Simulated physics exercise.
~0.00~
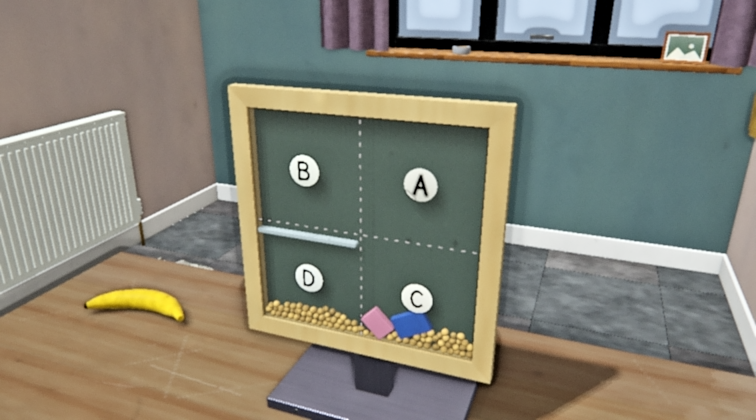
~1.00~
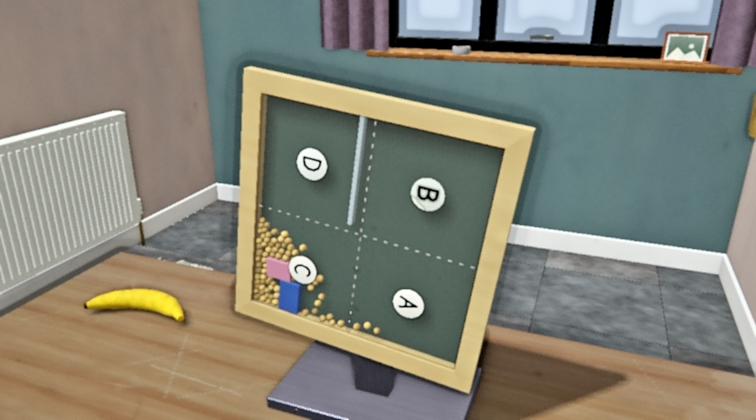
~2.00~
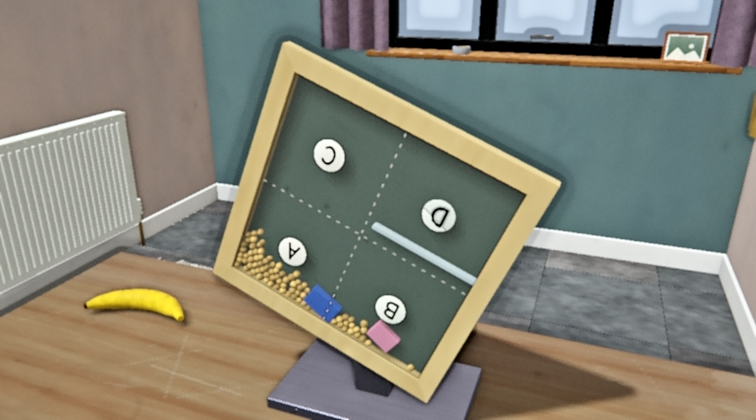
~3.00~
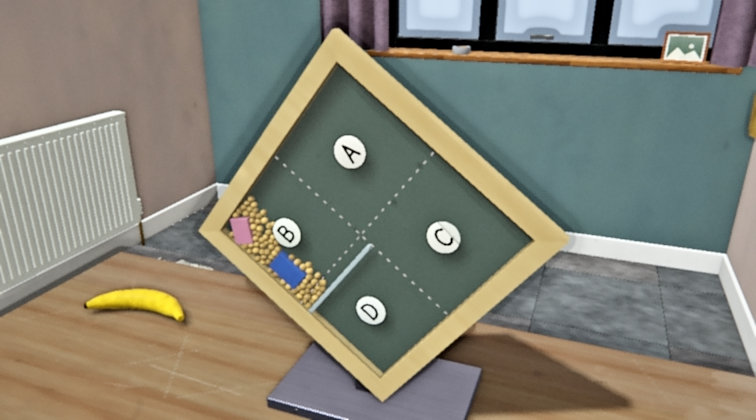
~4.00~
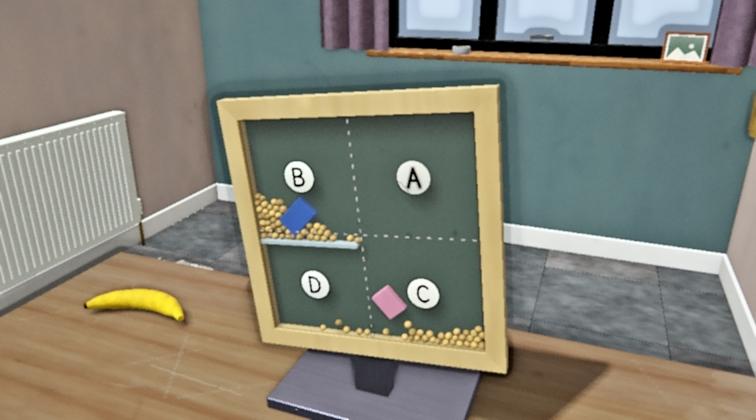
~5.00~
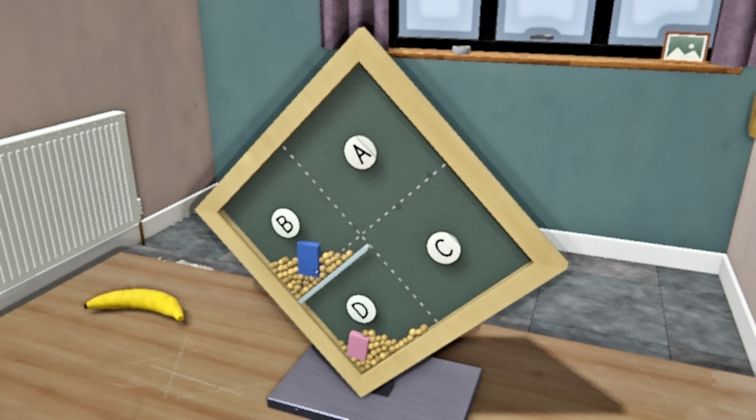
The wooden-framed board of pale beads and two loose blocks turned clockwise all the way round on its stand, then tipped partway back, leaving beads with the blue block in quarter B and beads with the pink block in quarter D.
